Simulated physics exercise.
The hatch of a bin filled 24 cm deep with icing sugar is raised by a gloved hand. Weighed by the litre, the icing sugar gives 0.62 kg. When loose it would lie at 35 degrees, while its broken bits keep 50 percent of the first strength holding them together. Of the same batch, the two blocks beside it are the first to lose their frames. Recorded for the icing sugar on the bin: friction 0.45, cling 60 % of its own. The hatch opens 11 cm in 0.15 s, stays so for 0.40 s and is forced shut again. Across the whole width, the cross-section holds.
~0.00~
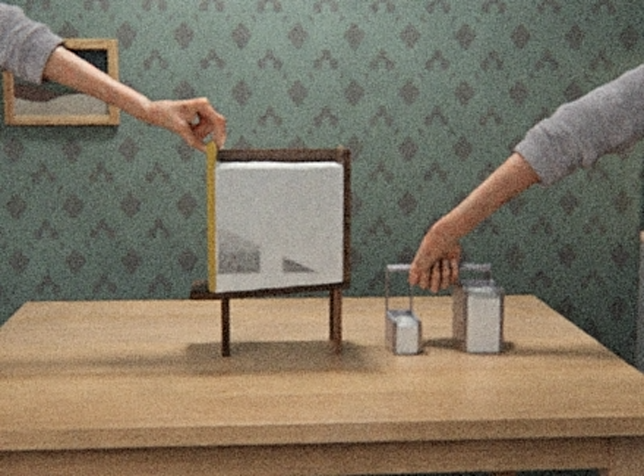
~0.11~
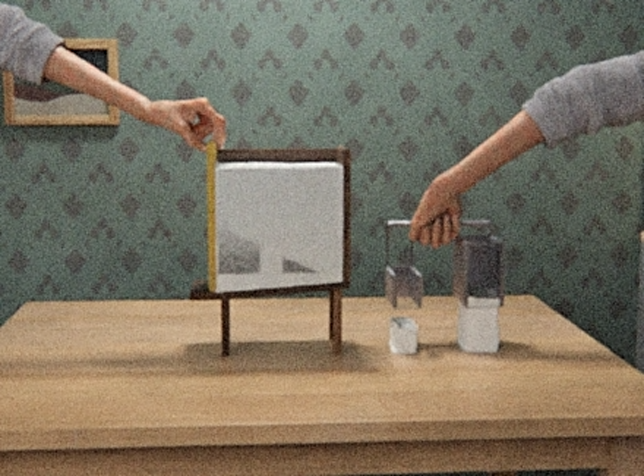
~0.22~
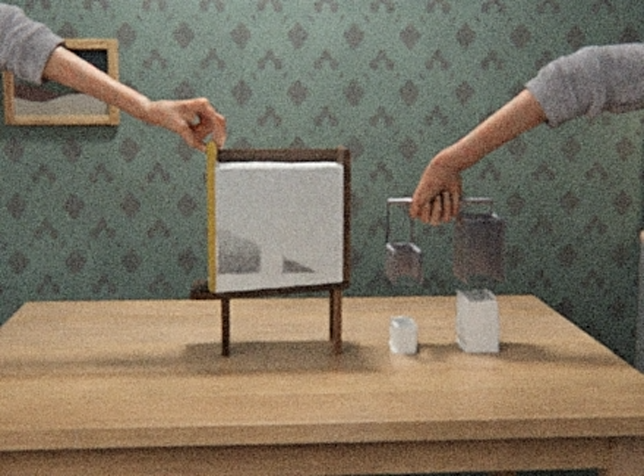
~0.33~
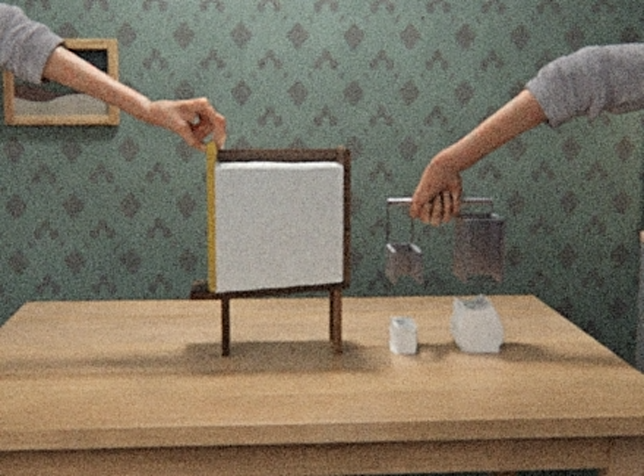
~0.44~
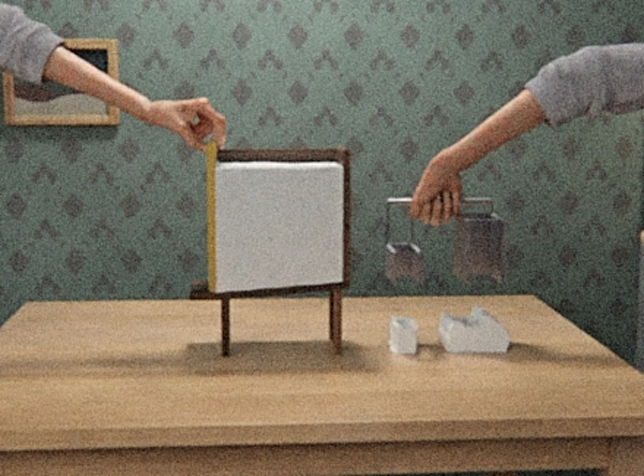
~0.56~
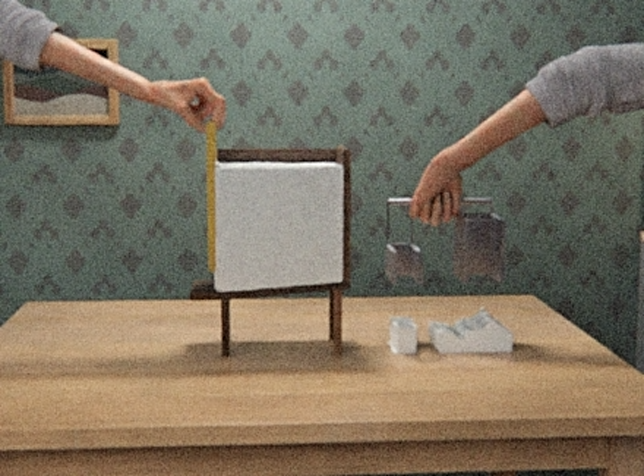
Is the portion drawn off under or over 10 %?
Under.
By 0.70 s, the hatch is 11 cm open and 0 % is out.
By 0.87 s, the hatch is 11 cm open and 0 % is out.
By 1.04 s, the hatch is 11 cm open and 0 % is out.
By 1.21 s, the hatch is 2.9 cm open and 0 % is out.
By 1.46 s, at the end, the hatch is shut and 1 % is out.
